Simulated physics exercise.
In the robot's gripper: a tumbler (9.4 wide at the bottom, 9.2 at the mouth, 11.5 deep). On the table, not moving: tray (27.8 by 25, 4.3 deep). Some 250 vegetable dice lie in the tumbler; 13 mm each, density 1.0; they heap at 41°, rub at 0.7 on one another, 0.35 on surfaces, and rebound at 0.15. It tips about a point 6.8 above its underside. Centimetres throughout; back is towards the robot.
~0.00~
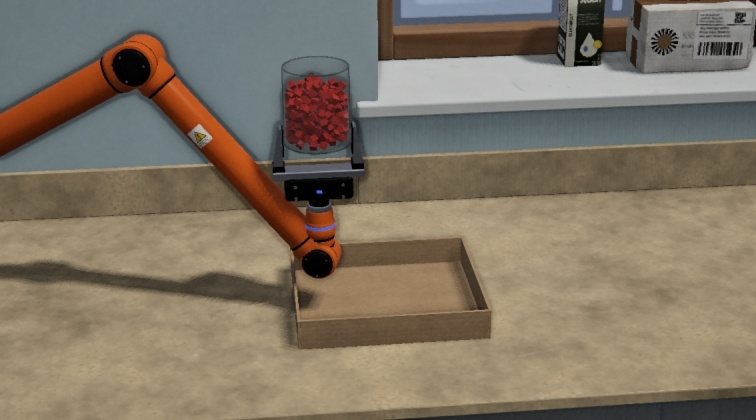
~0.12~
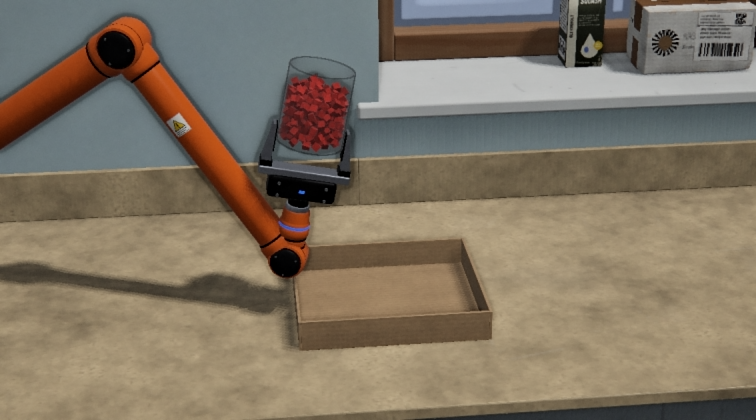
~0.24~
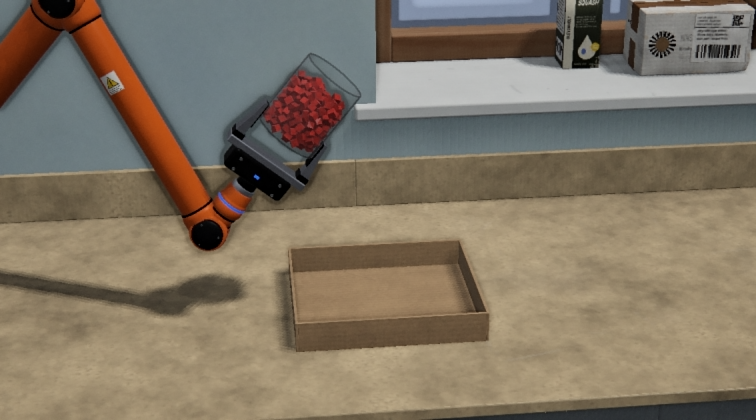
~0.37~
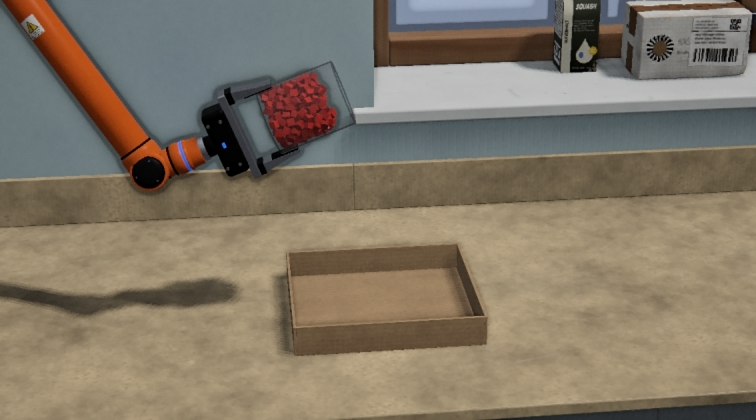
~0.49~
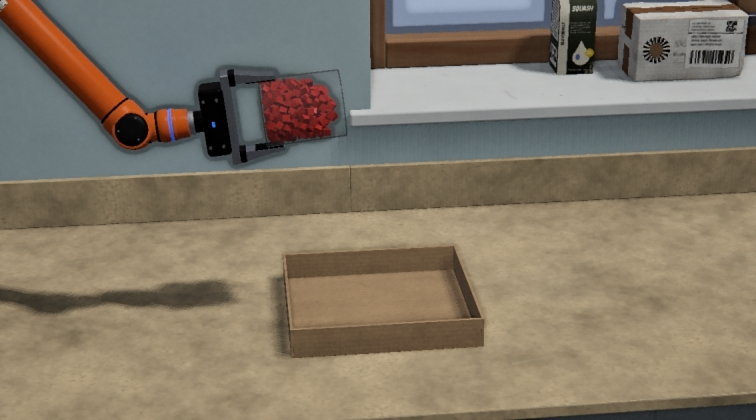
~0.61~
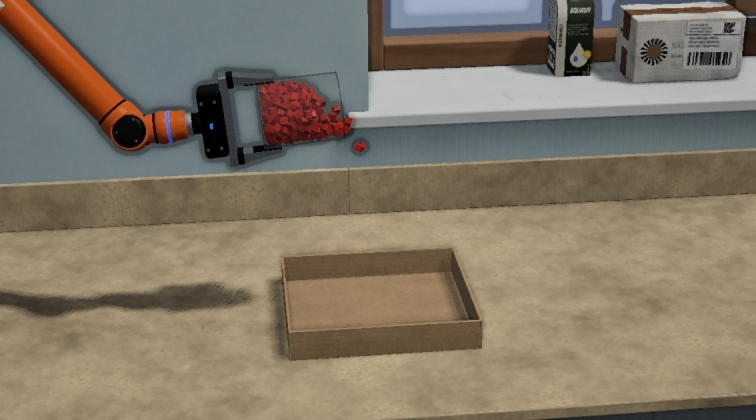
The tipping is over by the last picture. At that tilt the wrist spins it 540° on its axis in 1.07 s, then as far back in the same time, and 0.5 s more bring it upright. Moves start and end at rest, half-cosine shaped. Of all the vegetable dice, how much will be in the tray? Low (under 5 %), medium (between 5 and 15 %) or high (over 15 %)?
Share in the tray: High (over 15 %).
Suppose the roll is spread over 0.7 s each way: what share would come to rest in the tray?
It would be near 25 per cent.
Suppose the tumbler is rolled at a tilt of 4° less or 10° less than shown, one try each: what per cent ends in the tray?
Some 25 and 10 per cent.
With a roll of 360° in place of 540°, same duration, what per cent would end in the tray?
In that case some 35 per cent.
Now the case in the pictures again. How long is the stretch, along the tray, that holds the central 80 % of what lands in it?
Roughly 12 cm.
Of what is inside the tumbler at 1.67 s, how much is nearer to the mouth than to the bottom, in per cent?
Some 35 per cent.
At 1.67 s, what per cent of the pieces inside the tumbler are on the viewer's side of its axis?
Some 40 per cent.
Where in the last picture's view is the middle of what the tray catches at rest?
Near (398, 309).
After 1.67 s, tipped 85°, highest piece 38 above the table; 208 in the tumbler, 38 in the tray, 8 in flight or on a rim.
After 2.72 s, tipped 85°, highest piece 37 above the table; 169 in the tumbler, 81 in the tray, 4 in flight or on a rim.
After 3.45 s, upright, highest piece 37 above the table; 160 in the tumbler, 94 in the tray.
After 4.15 s, upright, highest piece 37 above the table; 160 in the tumbler, 94 in the tray.
In the end, 160 in the tumbler, 94 in the tray. That is 37 % in the tray.
